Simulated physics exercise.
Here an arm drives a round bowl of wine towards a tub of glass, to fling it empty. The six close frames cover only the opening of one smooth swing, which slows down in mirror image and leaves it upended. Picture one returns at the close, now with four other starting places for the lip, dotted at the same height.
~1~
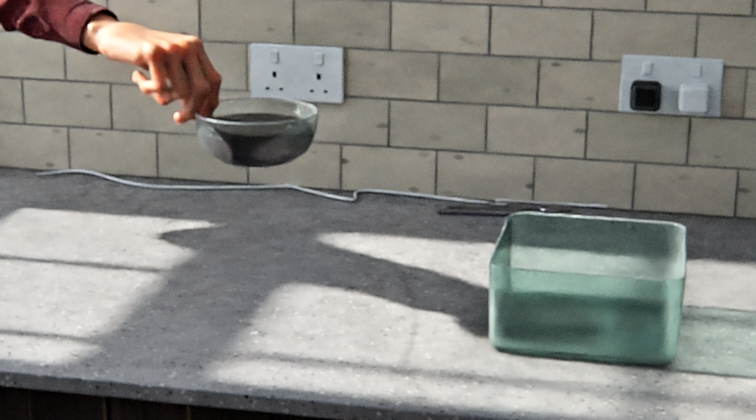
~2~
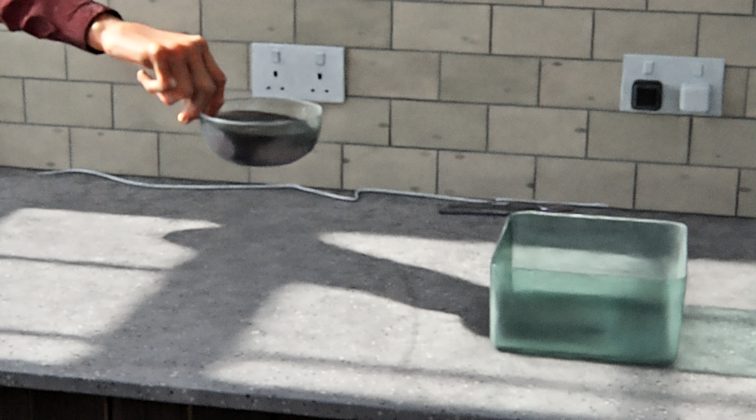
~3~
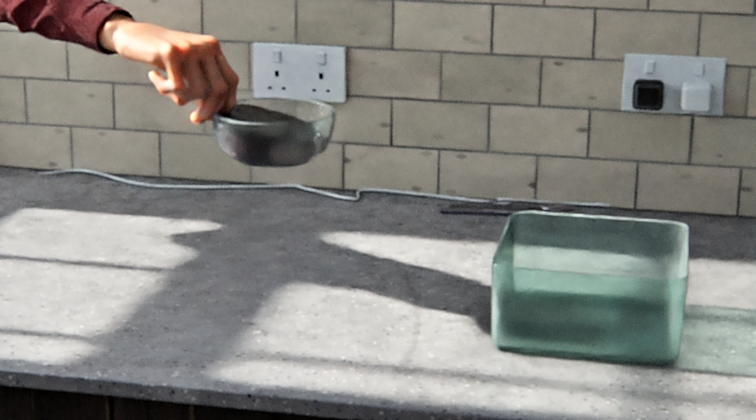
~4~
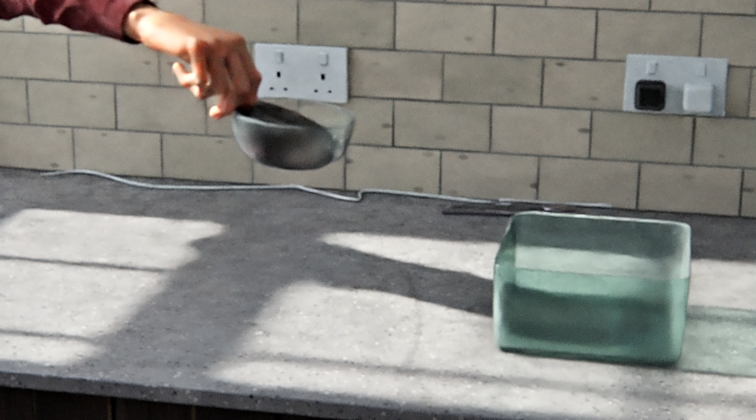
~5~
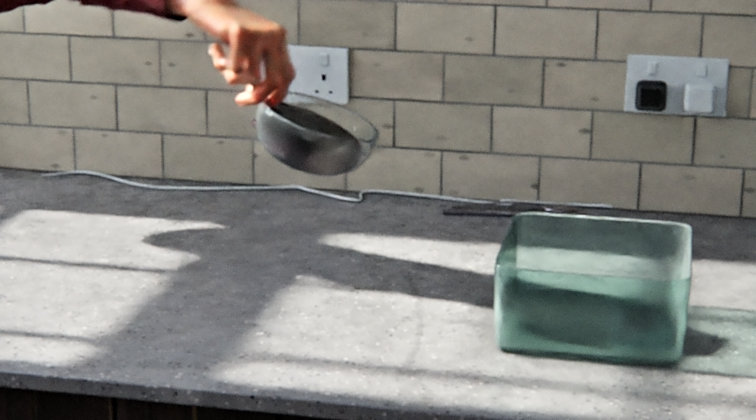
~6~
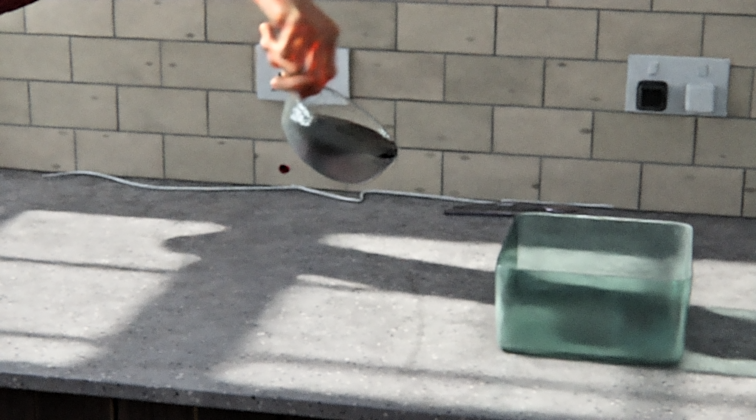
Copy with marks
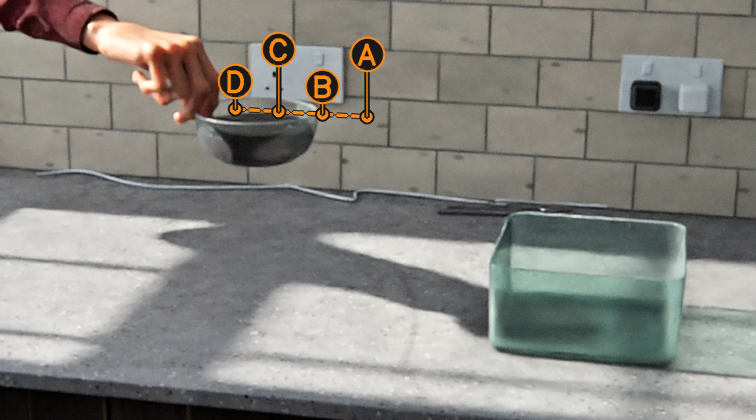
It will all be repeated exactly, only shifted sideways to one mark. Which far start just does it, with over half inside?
Go for A.
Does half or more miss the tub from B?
Yes, that goes wrong.
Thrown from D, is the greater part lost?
Yes, that goes wrong.
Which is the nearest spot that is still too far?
Spot B.
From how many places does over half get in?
One of the four.
In orange, A at (367, 116); B at (322, 114); C at (278, 111); D at (235, 109).
Choosing A, about 66 % lands in the tub, 21 % falls short and 13 % goes beside or beyond.
Choosing B, about 22 % lands in the tub, 74 % falls short and 3 % goes beside or beyond.
Choosing C, about 0 % lands in the tub, 98 % falls short.
Choosing D, about 0 % lands in the tub, 100 % falls short.
